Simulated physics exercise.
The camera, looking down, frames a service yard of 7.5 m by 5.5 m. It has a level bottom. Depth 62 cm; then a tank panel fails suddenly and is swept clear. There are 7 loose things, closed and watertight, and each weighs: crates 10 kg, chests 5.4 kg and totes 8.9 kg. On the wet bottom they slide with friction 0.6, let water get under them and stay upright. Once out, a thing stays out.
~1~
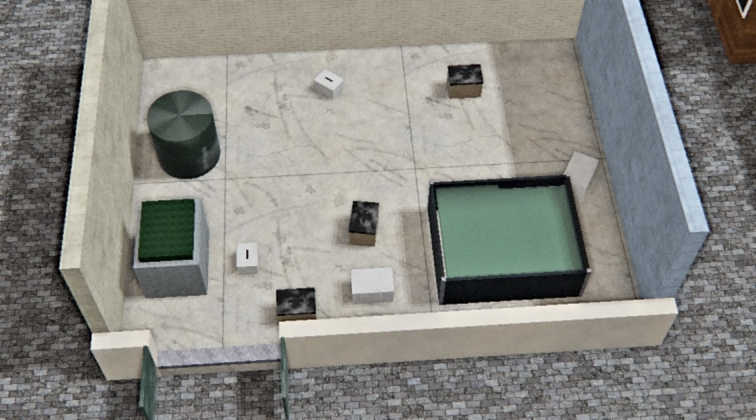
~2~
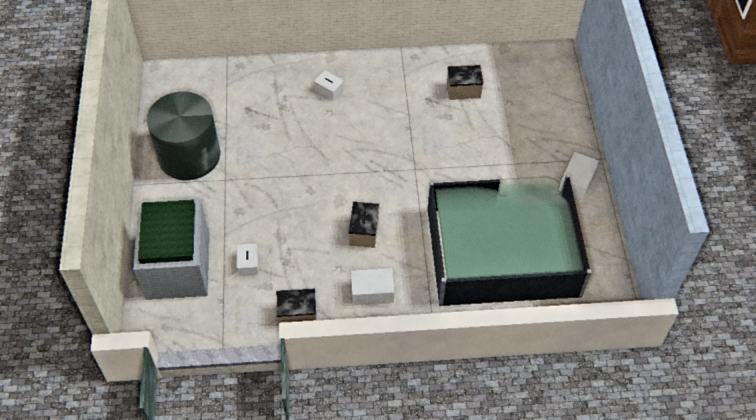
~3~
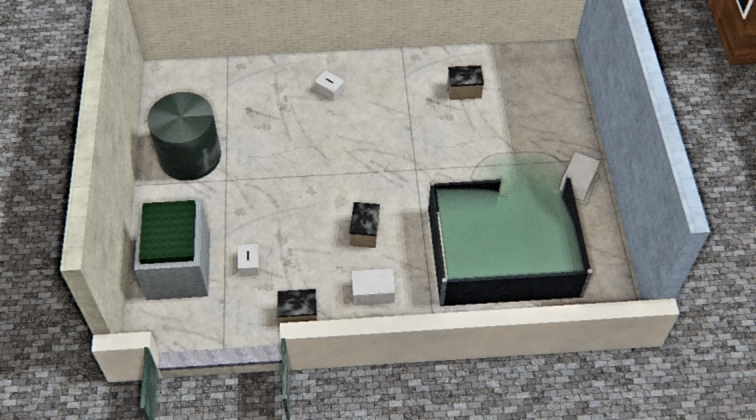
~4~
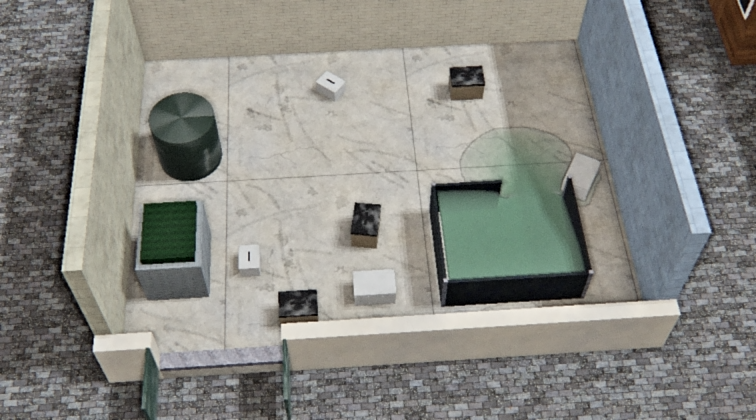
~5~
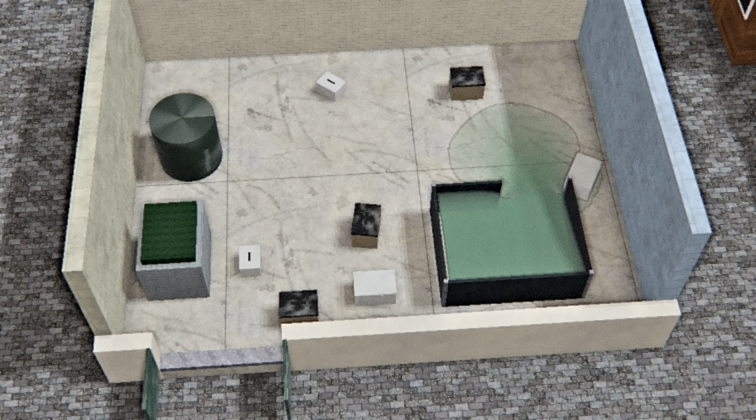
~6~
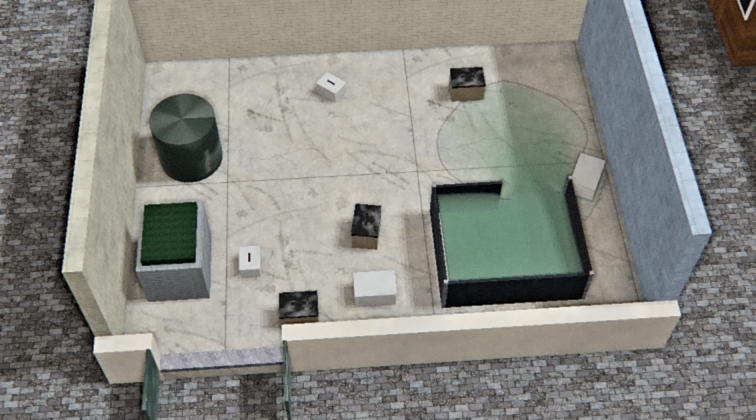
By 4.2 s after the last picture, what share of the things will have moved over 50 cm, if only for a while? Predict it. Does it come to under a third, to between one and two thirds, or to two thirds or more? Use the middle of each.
Looks like the lowest band.
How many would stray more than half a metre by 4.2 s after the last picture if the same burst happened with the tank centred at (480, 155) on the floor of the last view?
Result: 3 of them.
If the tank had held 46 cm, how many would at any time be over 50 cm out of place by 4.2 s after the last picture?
Under that setup the answer is 1.
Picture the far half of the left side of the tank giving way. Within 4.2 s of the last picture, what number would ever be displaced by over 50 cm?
Then it comes to 3 of them.
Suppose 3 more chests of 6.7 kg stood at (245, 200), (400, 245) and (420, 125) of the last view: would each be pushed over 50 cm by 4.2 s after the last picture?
In the order asked: Not as far, not as far, farther than that.
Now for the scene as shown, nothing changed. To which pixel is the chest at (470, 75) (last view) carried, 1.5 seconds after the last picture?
(419, 36), roughly.
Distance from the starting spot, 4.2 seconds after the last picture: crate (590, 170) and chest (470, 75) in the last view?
The first ends 40 centimetres from its start and the second 500 centimetres.
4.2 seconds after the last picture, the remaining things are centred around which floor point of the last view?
It sits at about (329, 214).
Then, 0.4 s after the last picture 0 of 7 are over 50 cm from their spots; 0 afloat.
Then, 1.5 s after the last picture 1 of 7 are over 50 cm from their spots; 1 afloat.
Then, 2.8 s after the last picture 1 of 7 are over 50 cm from their spots; 1 afloat.
Then, 4.2 s after the last picture 2 of 7 are over 50 cm from their spots, and 2 have been at some point; 1 afloat.
